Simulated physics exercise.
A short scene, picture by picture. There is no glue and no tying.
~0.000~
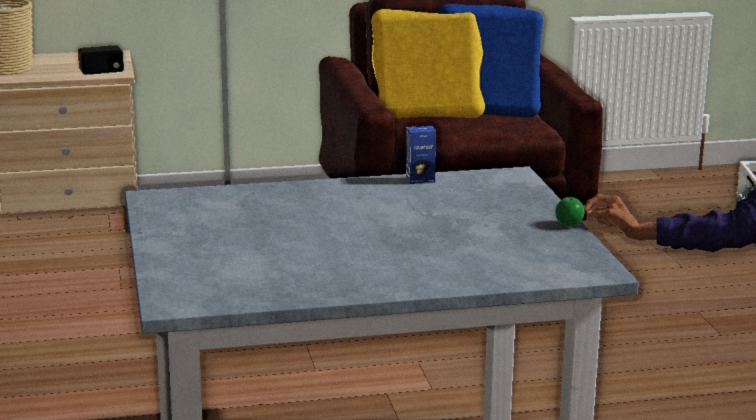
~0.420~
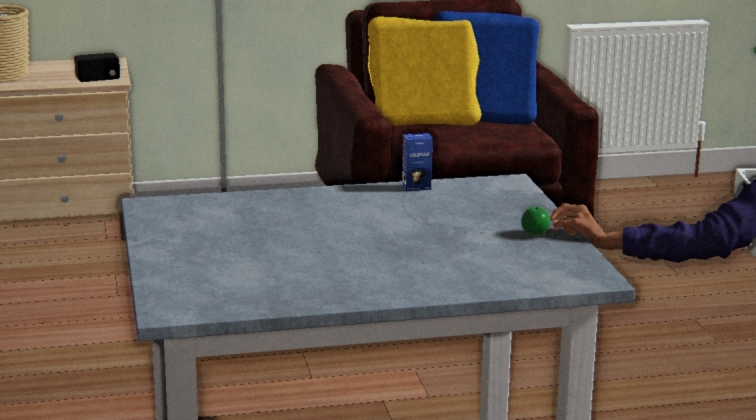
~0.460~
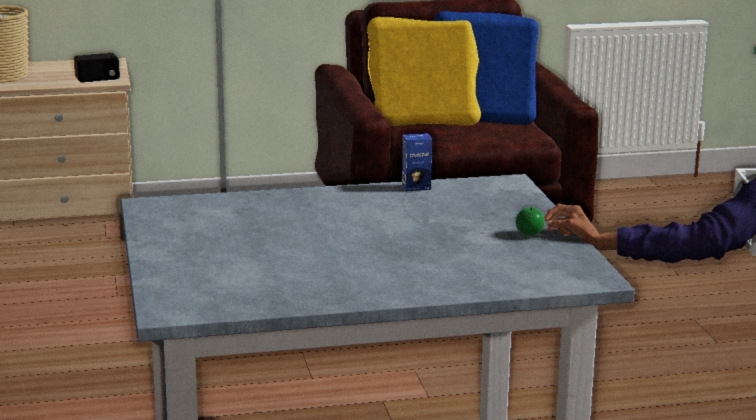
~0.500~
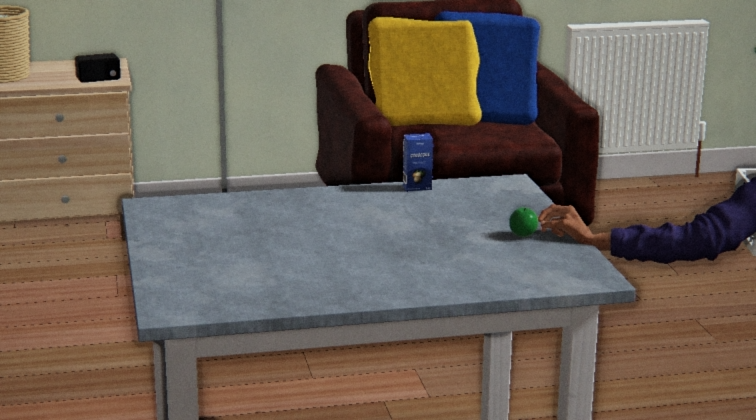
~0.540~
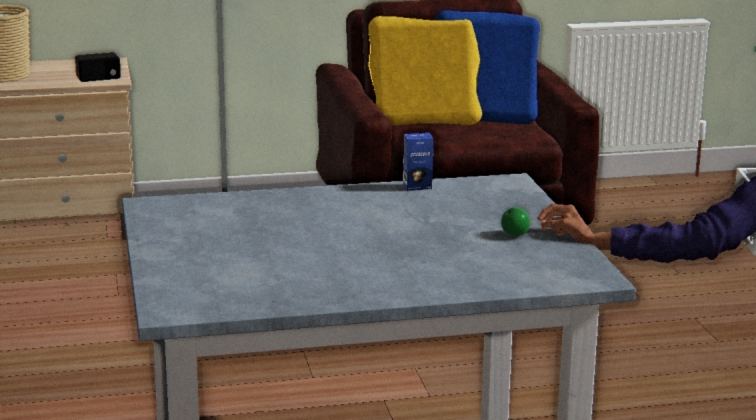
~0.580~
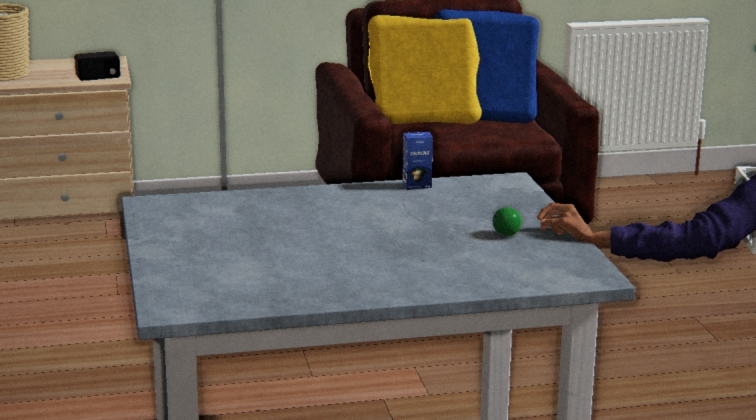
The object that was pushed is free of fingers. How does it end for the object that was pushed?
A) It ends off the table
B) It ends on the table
It ends on the table.
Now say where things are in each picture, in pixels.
The first frame shows under the hand; green apple (570, 212).
The second frame shows under the hand; green apple (536, 221).
The third frame shows under the hand; green apple (530, 222).
The fourth frame shows green apple (524, 222).
The fifth frame shows green apple (516, 222) moved a little.
The sixth frame shows green apple (507, 222) moved a little.
By 0.68 s, green apple moved about its own width near (488, 223).
By 0.88 s, green apple moved well along near (457, 225).
By 1.18 s, green apple moved well along near (424, 227).
When it is over (1.9 s), moved from the start, green apple. End places, in pixels of the last picture, green apple near (411, 228).
